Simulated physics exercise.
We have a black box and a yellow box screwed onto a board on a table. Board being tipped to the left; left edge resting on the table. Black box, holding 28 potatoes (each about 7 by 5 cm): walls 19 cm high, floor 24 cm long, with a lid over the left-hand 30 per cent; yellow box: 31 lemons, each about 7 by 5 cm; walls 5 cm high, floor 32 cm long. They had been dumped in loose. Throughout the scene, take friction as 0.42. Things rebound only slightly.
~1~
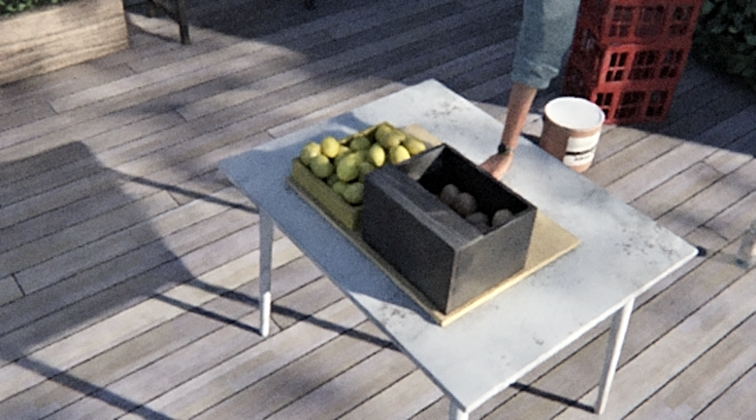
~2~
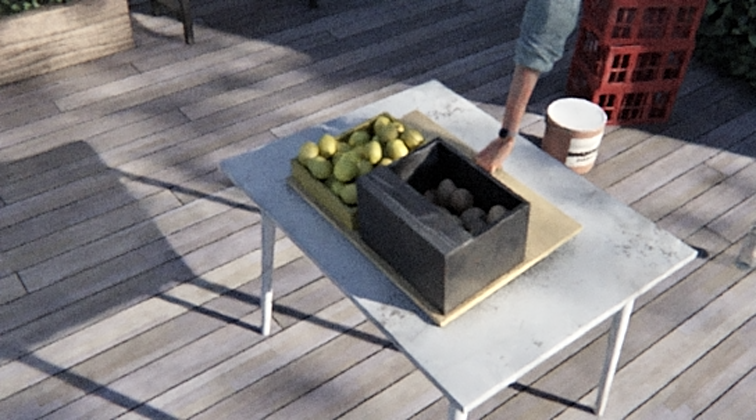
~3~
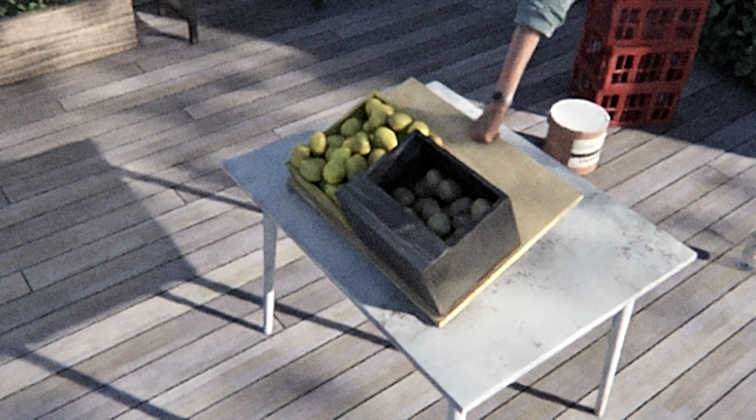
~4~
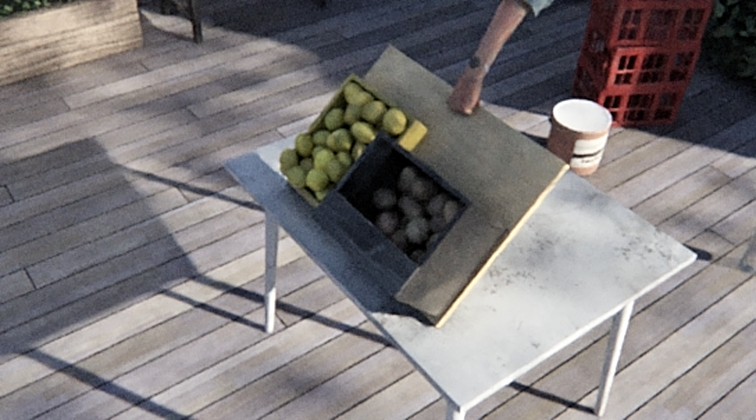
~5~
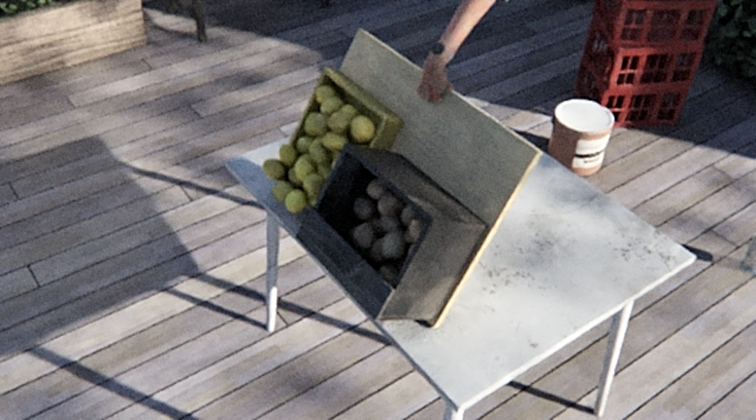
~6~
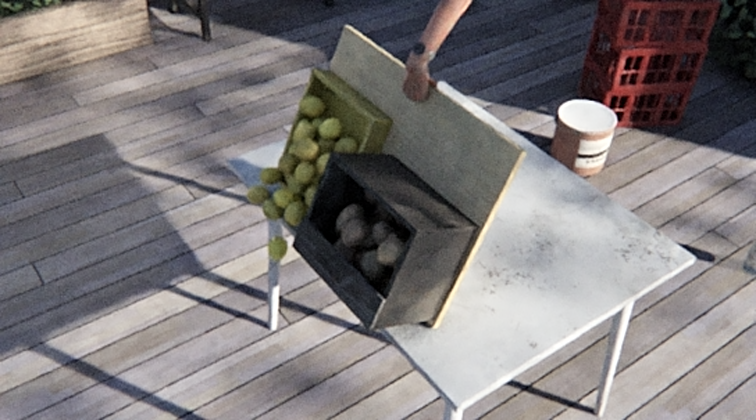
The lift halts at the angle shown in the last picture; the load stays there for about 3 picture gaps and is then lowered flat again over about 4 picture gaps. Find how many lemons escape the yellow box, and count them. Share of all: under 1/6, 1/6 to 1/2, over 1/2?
Over 1/2.
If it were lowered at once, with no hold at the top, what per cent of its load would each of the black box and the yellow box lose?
In that case you'd see black box shed 0 percent of its load and yellow box shed 60 percent.
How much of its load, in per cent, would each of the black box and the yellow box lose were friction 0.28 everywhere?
Black box 0, yellow box 60 per cent.
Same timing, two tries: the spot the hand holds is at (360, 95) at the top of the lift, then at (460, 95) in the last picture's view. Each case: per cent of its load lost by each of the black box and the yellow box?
Loss per try - black box 10 / 0 percent, yellow box 90 / 50 percent.
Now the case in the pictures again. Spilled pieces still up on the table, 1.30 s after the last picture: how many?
Around 0 of them.
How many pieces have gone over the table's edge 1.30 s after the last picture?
That count sits near 20.
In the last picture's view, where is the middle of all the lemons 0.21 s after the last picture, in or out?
The middle is around (278, 209).
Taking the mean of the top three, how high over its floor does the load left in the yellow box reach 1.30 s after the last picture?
6 cm, more or less.
Then, 0.21 s after the last picture, tilt 66°; 0 of 28 out of the black box and 18 of 31 out of the yellow box.
Then, 0.47 s after the last picture, tilt 40°; 0 of 28 out of the black box and 18 of 31 out of the yellow box.
Then, 0.83 s after the last picture, tilt 0°; 0 of 28 out of the black box and 19 of 31 out of the yellow box.
Final count (1.30 s after the last picture), 0 of 28 out of the black box and 19 of 31 out of the yellow box. Asked share, 19 of 31, 61 per cent.
